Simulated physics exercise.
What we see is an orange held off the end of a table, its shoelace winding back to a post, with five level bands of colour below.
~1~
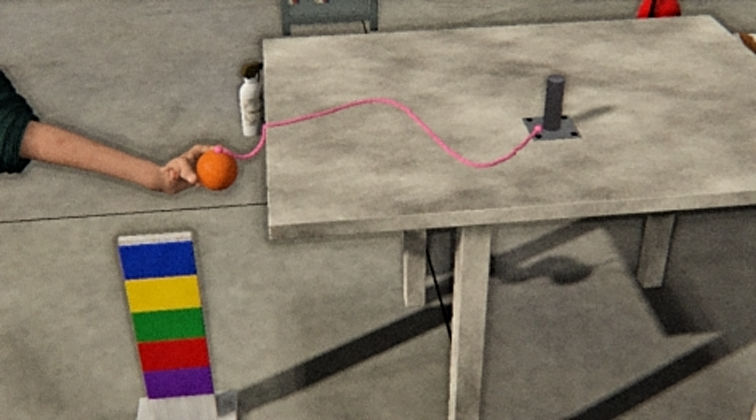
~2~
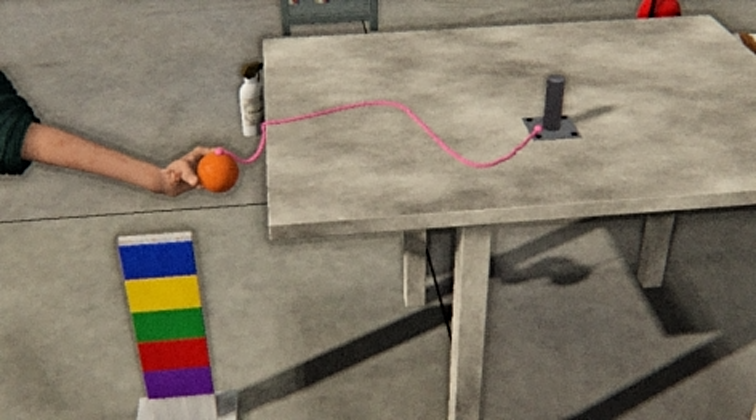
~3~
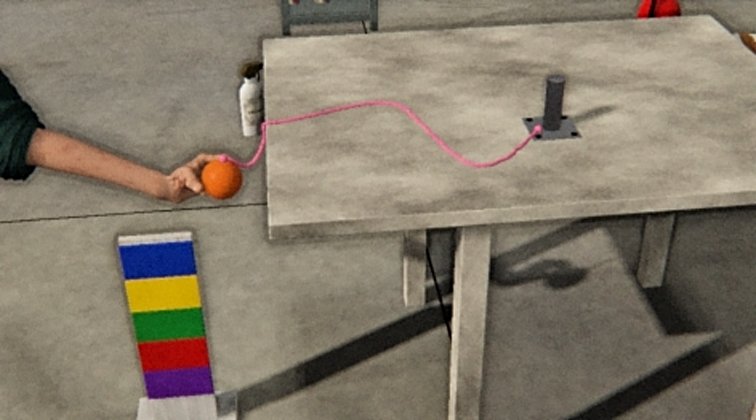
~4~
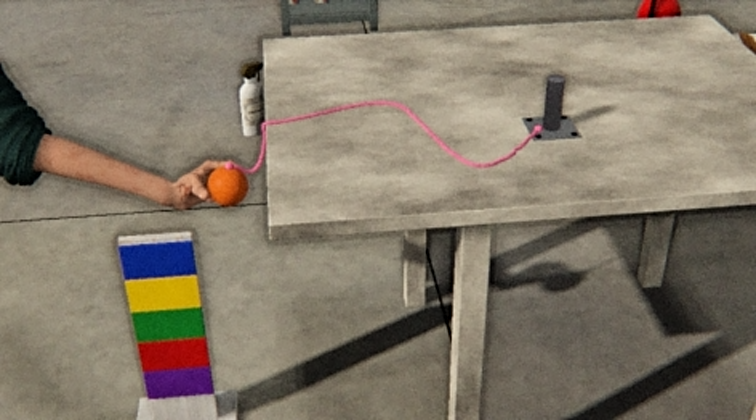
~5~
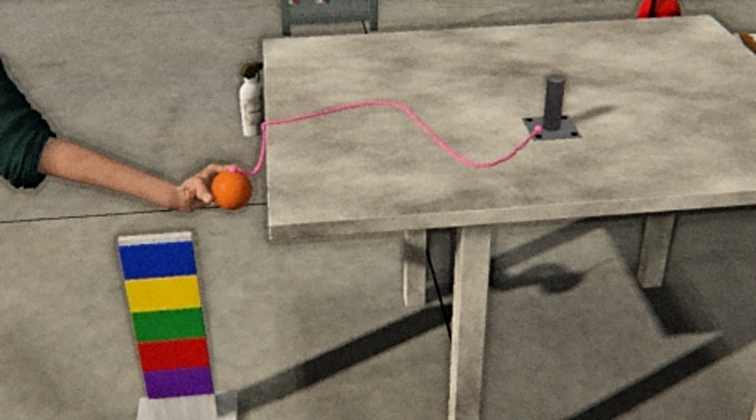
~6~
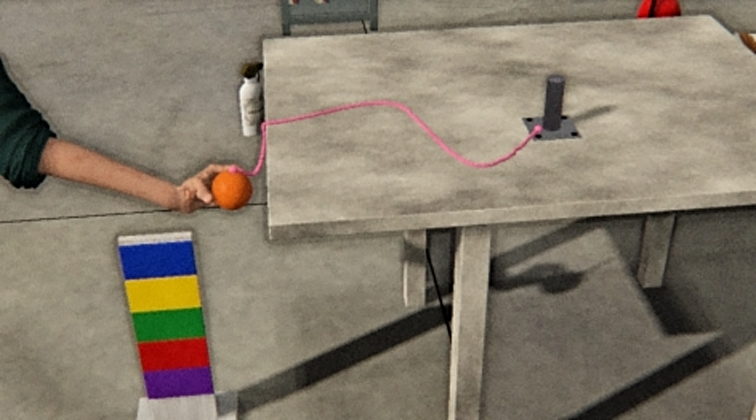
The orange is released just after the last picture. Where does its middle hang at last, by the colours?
Its middle rests at the green band.
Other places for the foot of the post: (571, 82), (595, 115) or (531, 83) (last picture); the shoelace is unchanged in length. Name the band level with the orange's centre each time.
Try by try: Yellow; yellow; green.
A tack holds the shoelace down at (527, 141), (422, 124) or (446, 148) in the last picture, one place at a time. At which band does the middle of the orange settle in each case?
Taking them in turn: Green; blue; yellow.
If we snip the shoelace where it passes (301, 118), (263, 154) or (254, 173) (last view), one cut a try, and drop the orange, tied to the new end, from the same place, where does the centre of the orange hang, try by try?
The places are (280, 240), (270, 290) and (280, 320).
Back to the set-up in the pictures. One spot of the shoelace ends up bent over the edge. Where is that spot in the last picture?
At (385, 103), roughly.
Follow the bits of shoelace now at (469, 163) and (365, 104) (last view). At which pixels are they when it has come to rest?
Near (426, 135) and (267, 166).
Soon after, orange near (276, 299); level with yellow.
Then, orange near (287, 332); level with green.
At rest, orange near (281, 333); level with green. The green one.
